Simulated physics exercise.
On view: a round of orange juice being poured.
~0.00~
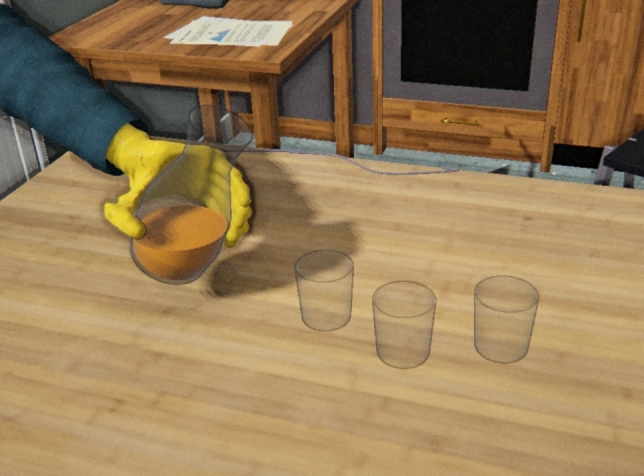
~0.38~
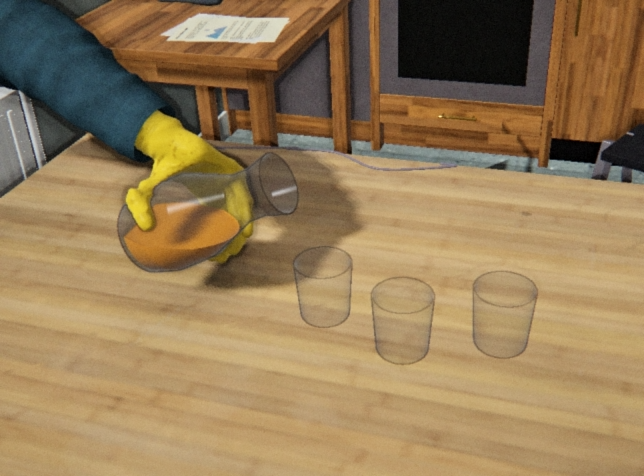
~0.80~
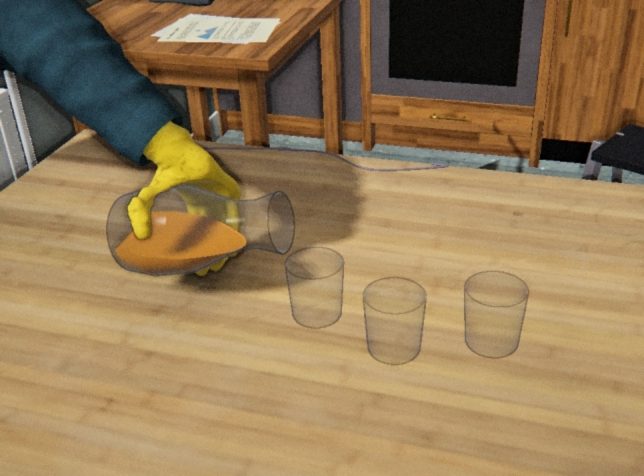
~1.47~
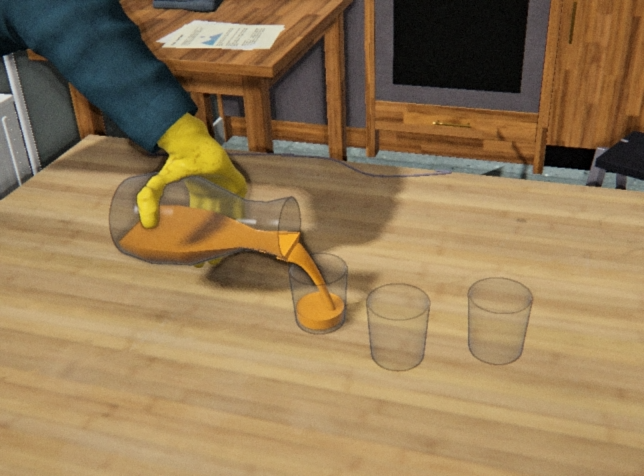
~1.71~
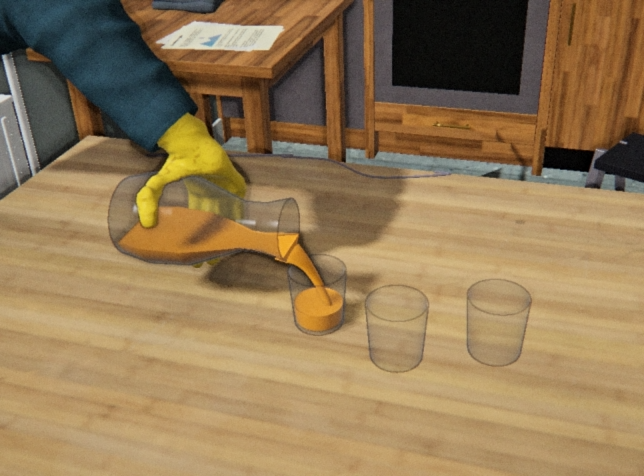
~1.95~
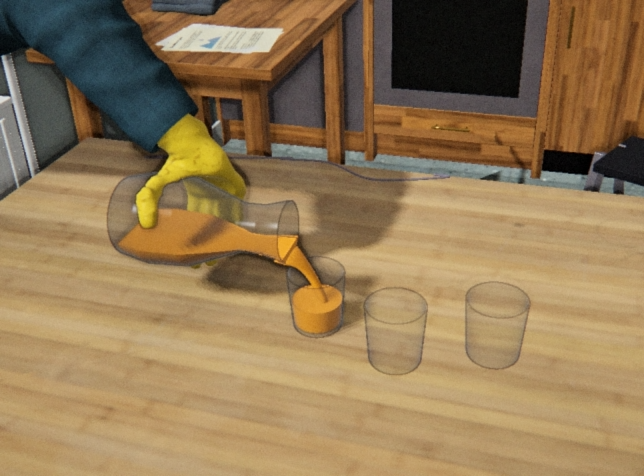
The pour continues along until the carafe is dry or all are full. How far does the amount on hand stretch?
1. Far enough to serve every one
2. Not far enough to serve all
Not far enough to serve all.
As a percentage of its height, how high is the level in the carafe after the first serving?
About 10 in a hundred.
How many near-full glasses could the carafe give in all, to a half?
Roughly 2.0.
By 2.6 s, the first is about two thirds full.
By 6.5 s, the first is done and the carafe has about half of its load.
By 14.4 s, the carafe is empty with two filled and the next at only drops of a serving.
